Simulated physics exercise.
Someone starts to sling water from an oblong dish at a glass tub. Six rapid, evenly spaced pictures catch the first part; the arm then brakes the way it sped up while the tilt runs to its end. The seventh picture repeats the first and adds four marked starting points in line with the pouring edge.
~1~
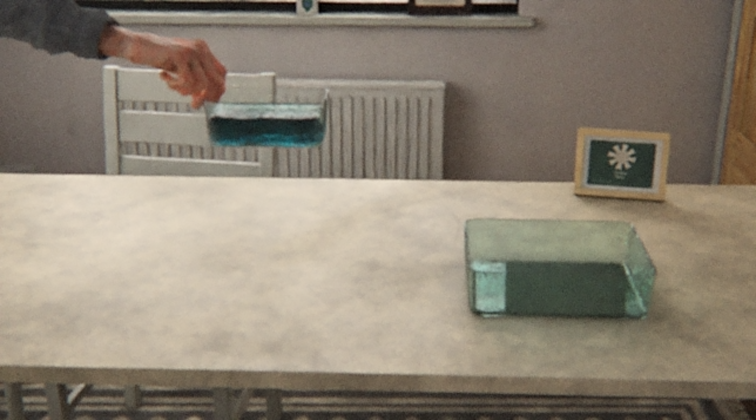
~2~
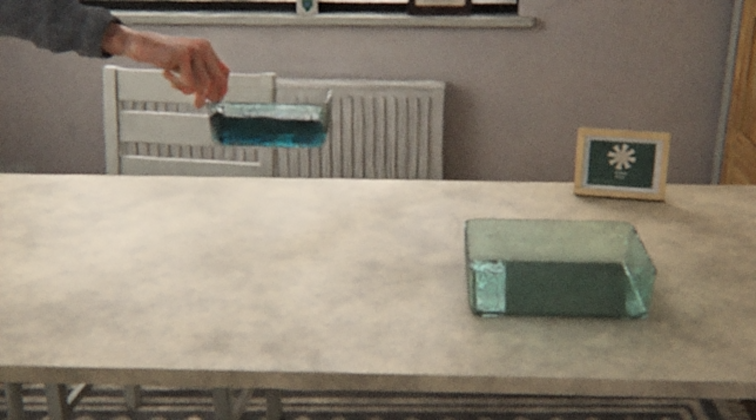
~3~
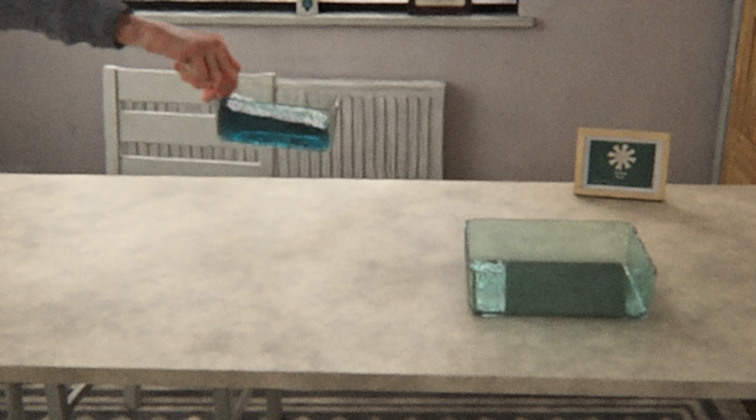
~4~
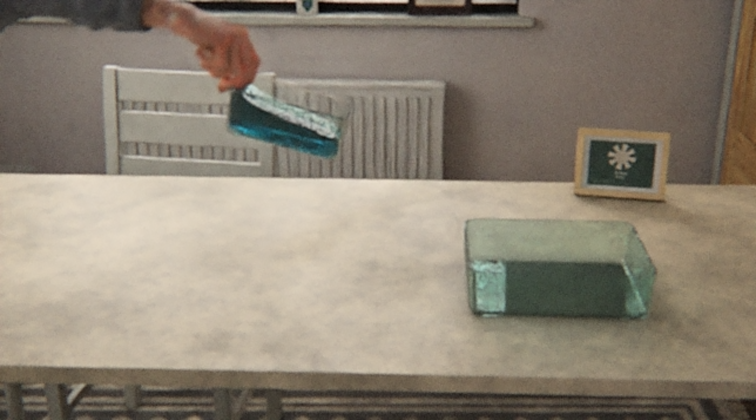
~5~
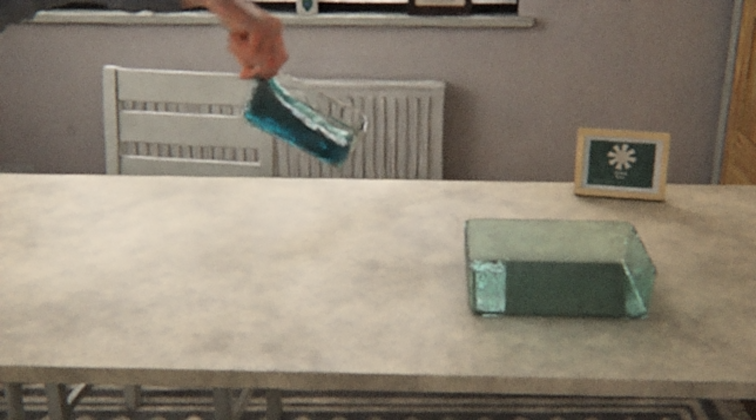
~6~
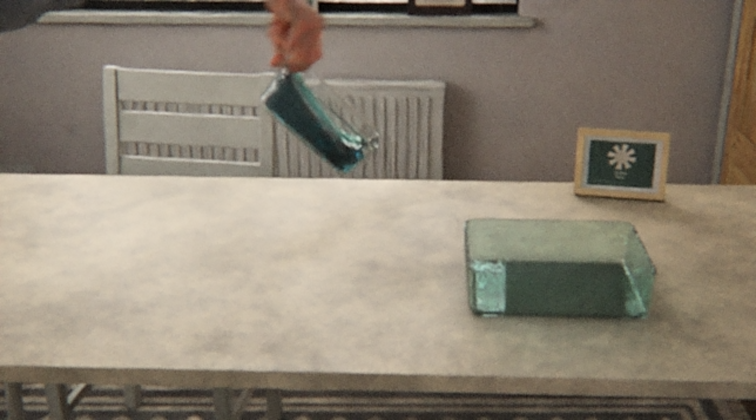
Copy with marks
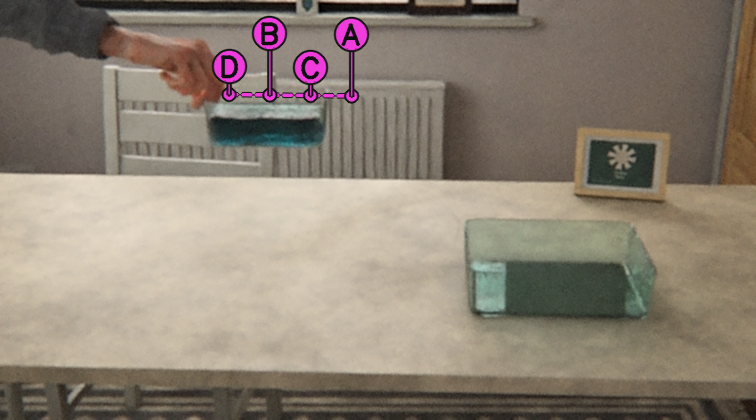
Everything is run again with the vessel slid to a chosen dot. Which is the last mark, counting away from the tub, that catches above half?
It is A.
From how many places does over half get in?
One.
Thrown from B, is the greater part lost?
Yes, that goes wrong.
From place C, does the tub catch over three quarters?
No.
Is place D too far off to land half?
Yes, that goes wrong.
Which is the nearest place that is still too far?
That is place C.
On the marked copy, A at (351, 96); B at (269, 95); C at (310, 95); D at (229, 94).
With A, about 65 % lands in the tub, 22 % falls short and 13 % goes beside or beyond.
With B, about 1 % lands in the tub, 97 % falls short.
With C, about 30 % lands in the tub, 63 % falls short and 7 % goes beside or beyond.
With D, about 0 % lands in the tub, 100 % falls short.
